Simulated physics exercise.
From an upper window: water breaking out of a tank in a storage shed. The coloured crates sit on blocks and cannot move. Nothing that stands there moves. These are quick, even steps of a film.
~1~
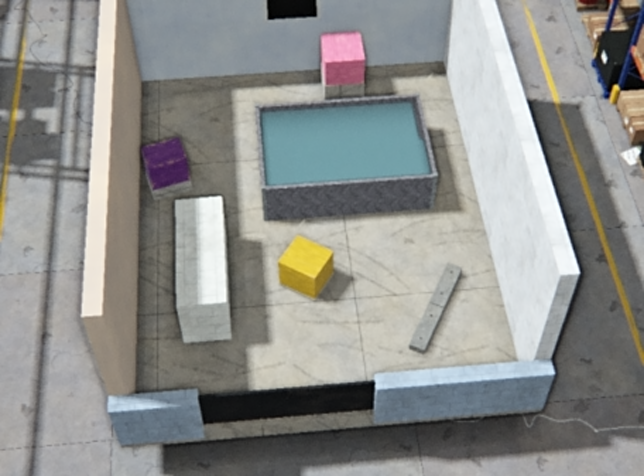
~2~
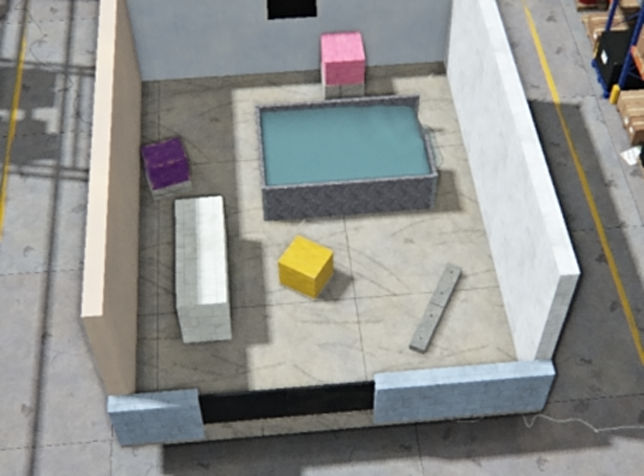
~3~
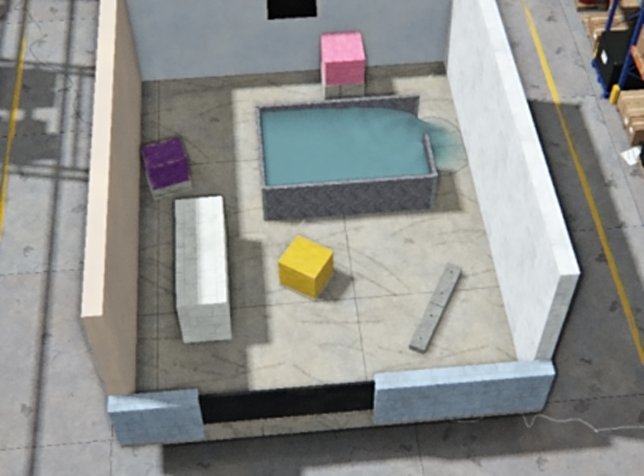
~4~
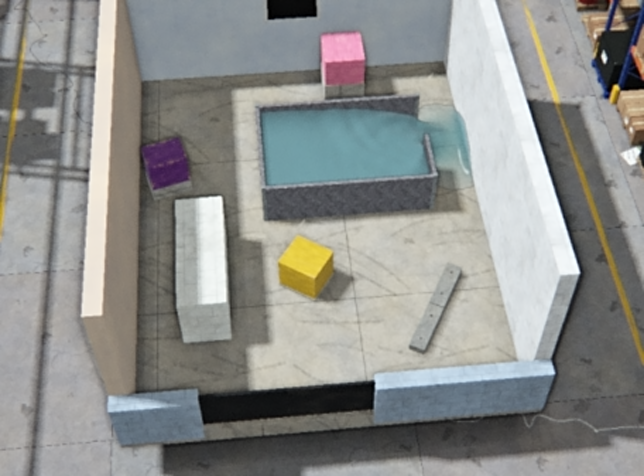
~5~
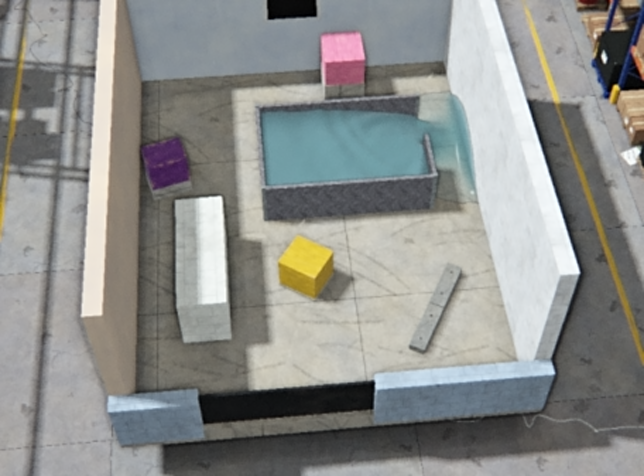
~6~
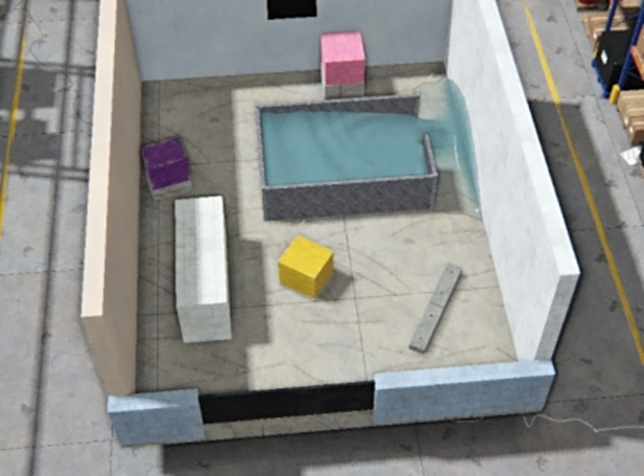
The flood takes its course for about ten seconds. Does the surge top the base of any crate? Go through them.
The purple crate keeps dry; the yellow crate is soaked; the pink crate keeps dry.
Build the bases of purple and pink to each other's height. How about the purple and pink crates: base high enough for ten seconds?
In short: Purple crate remains dry, pink crate gets wet.
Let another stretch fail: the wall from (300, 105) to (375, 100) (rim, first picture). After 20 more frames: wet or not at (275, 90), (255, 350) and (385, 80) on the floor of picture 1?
As listed: Awash, not flooded, awash.
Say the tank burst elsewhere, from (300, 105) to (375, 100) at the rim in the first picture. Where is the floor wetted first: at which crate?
That is the pink crate.
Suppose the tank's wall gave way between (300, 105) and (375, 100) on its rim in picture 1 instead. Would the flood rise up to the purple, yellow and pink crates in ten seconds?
Then: Purple crate is wetted, yellow crate takes water, pink crate gets wet.
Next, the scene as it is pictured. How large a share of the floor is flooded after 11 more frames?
I make it 35 per cent.
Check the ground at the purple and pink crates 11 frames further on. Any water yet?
My reading: Purple: No; pink: Water there.
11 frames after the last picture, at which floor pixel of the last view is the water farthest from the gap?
Close to (516, 387).
A moment on, water covers 15 % of the floor; the purple crate not reached, the yellow crate not reached, the pink crate water round its plinth.
Next, water covers 35 % of the floor; the purple crate not reached, the yellow crate not reached, the pink crate water round its plinth.
Then, water covers 60 % of the floor; the purple crate not reached, the yellow crate water round its plinth, the pink crate water round its plinth.
Later, water covers 85 % of the floor; the purple crate water round its plinth, the yellow crate water round its plinth, the pink crate water round its plinth.
In the end, water covers 95 % of the floor; the purple crate stayed above the water, the yellow crate was topped, the pink crate stayed above the water.
